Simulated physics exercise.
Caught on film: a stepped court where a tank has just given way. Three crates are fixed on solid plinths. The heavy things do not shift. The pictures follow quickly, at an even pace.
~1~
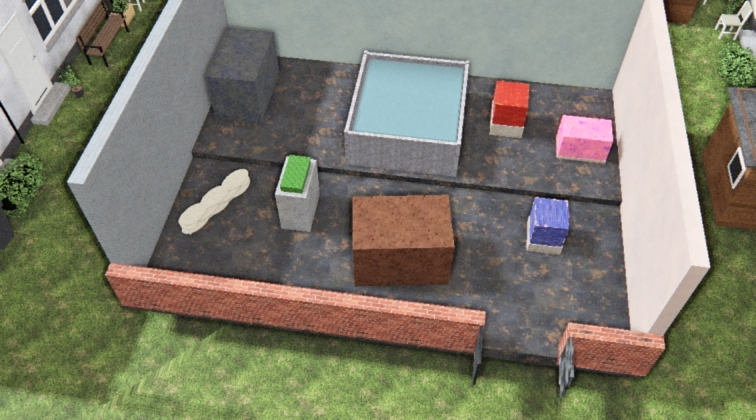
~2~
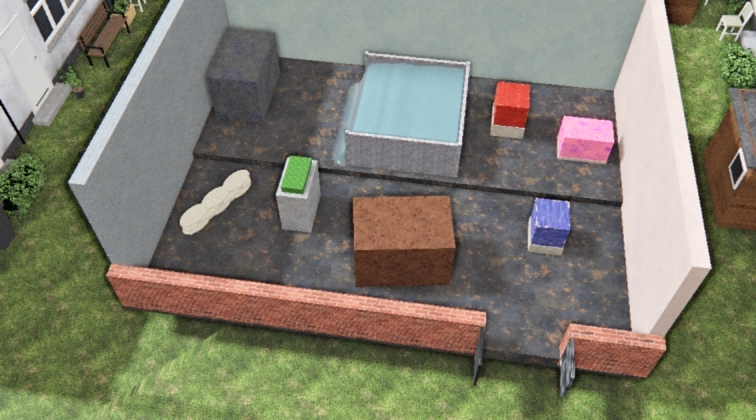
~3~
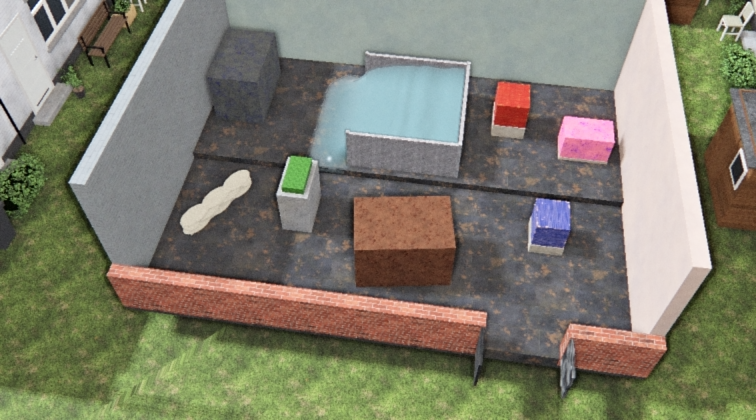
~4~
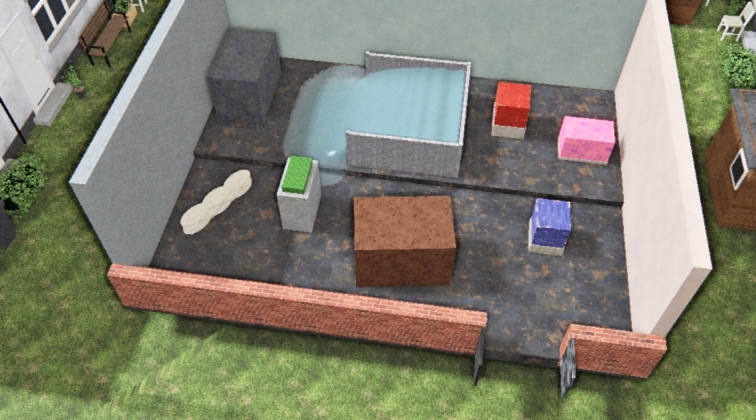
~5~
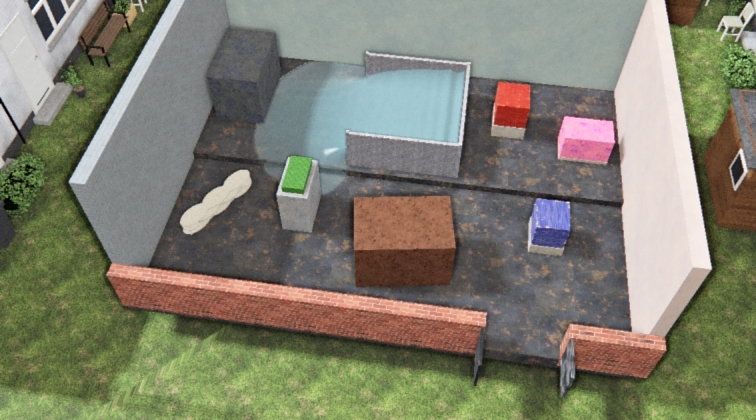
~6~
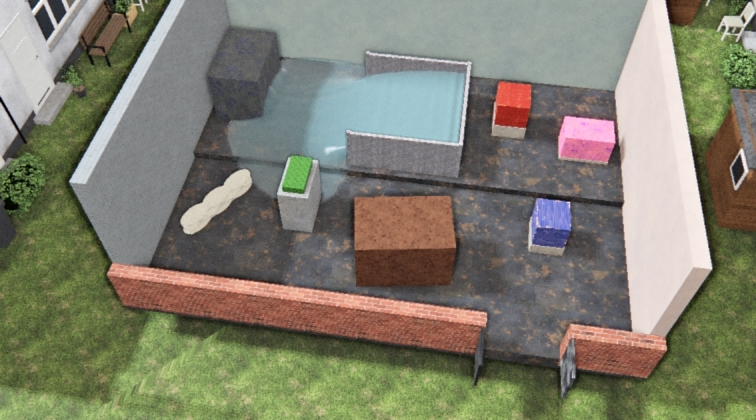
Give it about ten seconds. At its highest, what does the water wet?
The pink crate gets wet; the red crate stays dry; the blue crate stays dry.
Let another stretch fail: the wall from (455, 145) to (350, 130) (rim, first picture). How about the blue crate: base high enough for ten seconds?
My reading: Blue ends up wet.
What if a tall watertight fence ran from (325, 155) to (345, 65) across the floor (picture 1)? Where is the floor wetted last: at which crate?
Last comes the one in blue.
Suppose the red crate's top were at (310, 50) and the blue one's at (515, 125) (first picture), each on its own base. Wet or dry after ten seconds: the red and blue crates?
Then: The red one is soaked, the blue one escapes it.
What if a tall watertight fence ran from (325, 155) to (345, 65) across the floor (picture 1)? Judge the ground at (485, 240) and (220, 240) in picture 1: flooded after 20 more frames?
In that order: Clear, awash.
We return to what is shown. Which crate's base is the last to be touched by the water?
That is the crate marked blue.
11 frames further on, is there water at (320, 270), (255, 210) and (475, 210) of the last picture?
In turn: Clear, awash, clear.
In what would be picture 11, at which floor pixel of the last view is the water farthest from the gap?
I would point to (174, 208).
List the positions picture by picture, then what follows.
The first frame shows the water tank at (409, 99) is whole and still.
In the second frame, the front is at a hidden place, out from the gap at (359, 112).
In the third frame, the front is at (347, 78), out from the gap at (360, 114).
In the fourth frame, the front is at (333, 69), out from the gap at (360, 116).
In the fifth frame, the front is at (316, 62), out from the gap at (360, 116).
In the sixth frame, the front is at (231, 136), out from the gap at (361, 116).
A moment on, water covers 25 % of the floor; the pink crate not reached, the red crate not reached, the blue crate not reached.
Next, water covers 35 % of the floor; the pink crate not reached, the red crate not reached, the blue crate not reached.
Then, water covers 45 % of the floor; the pink crate not reached, the red crate not reached, the blue crate not reached.
Later, water covers 75 % of the floor; the pink crate water round its plinth, the red crate water round its plinth, the blue crate water round its plinth.
In the end, water covers 90 % of the floor; the pink crate was topped, the red crate stayed above the water, the blue crate stayed above the water.
